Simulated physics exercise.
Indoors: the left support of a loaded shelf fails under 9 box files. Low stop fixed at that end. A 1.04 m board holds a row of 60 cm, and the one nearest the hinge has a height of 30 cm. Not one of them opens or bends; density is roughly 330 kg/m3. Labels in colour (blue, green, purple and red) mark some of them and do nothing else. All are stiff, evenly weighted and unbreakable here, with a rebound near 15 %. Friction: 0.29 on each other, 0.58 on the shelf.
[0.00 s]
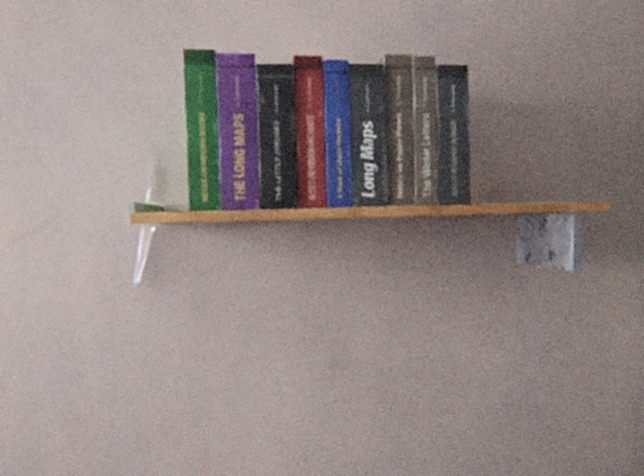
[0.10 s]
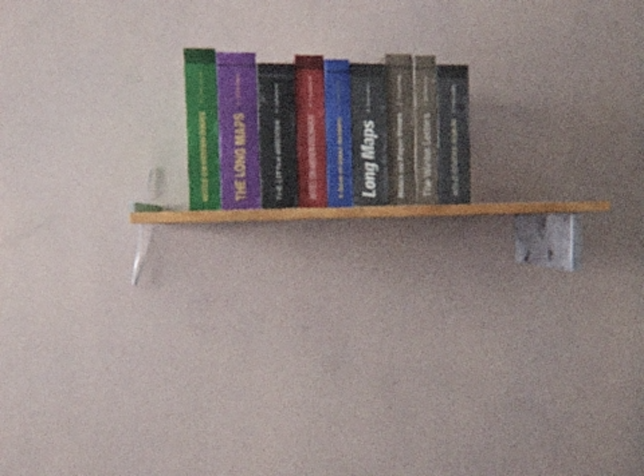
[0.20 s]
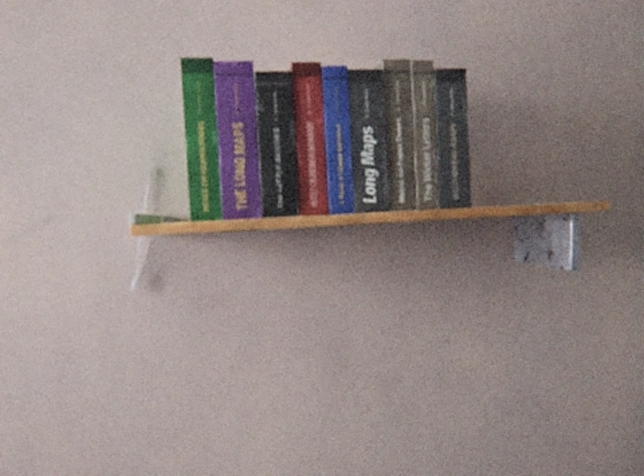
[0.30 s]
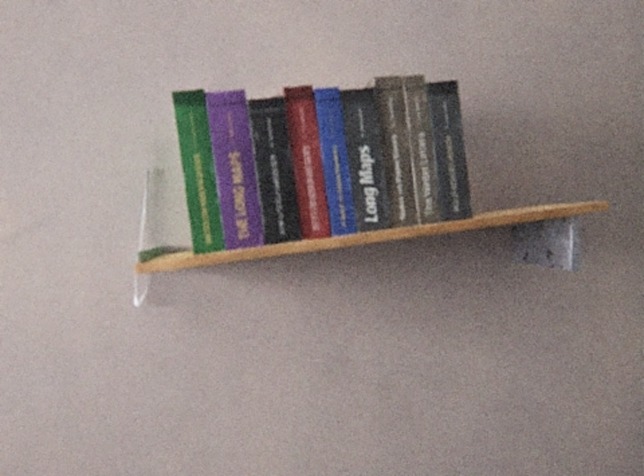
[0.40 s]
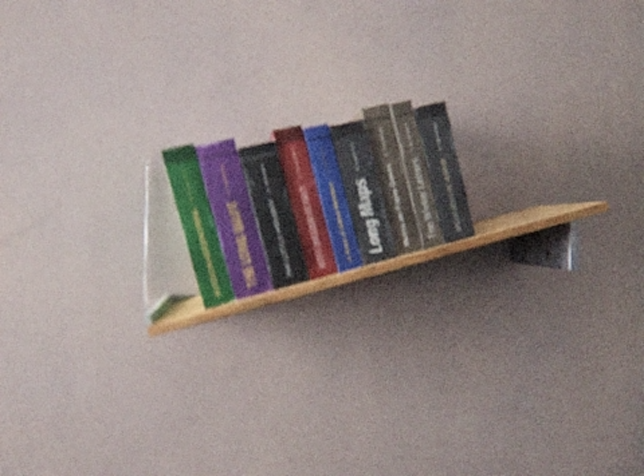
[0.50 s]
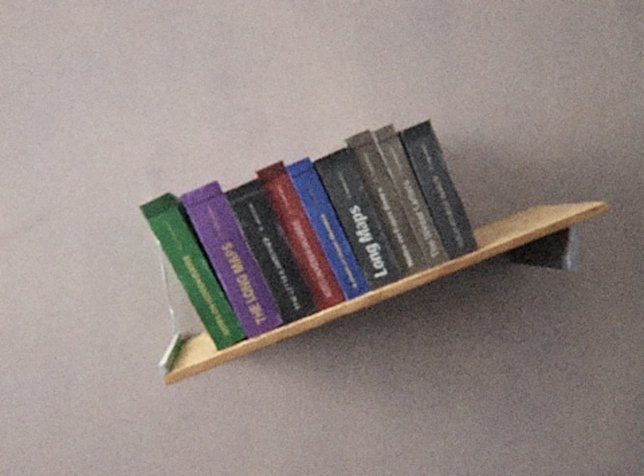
On a plain grey wall, a wooden shelf holds an upright row of coloured and dark book-like files, level at first. Its left end then sinks while the right end stays at its bracket, the slope steepening steadily. The row rides down with the board, and lastly the files lean a little further left.
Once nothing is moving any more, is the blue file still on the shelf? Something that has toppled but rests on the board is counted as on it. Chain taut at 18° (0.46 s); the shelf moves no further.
Yes.
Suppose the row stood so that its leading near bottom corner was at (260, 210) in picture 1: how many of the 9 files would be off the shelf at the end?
My answer would be 0.
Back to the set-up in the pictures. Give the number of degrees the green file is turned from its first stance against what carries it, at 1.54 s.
Angle from initial pose, roughly 110 deg - estimate.
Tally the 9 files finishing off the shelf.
Exactly 3 of them.
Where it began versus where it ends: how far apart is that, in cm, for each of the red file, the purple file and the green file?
Red 50, purple 140, green 140.
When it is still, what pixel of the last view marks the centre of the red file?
Near pixel (181, 331).
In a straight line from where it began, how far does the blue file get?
I'd say close to 35 cm away from its start.
After 0.64 s, none of the 9 files off the shelf, 9 disturbed; blue file 21° from how it stood; green file 30° from how it stood.
After 0.90 s, 1 of the 9 files off the shelf; blue file 40° from how it stood; green file upside down.
After 1.22 s, 2 of the 9 files off the shelf; blue file 47° from how it stood; purple file upside down.
After 1.54 s, 3 of the 9 files off the shelf; blue file on its side; green file on its side.
In the end (1.9 s), 3 of the 9 files off the shelf; blue file on its side; green file on its side; purple file on its side. From the last view, middles, blue file near (253, 283).
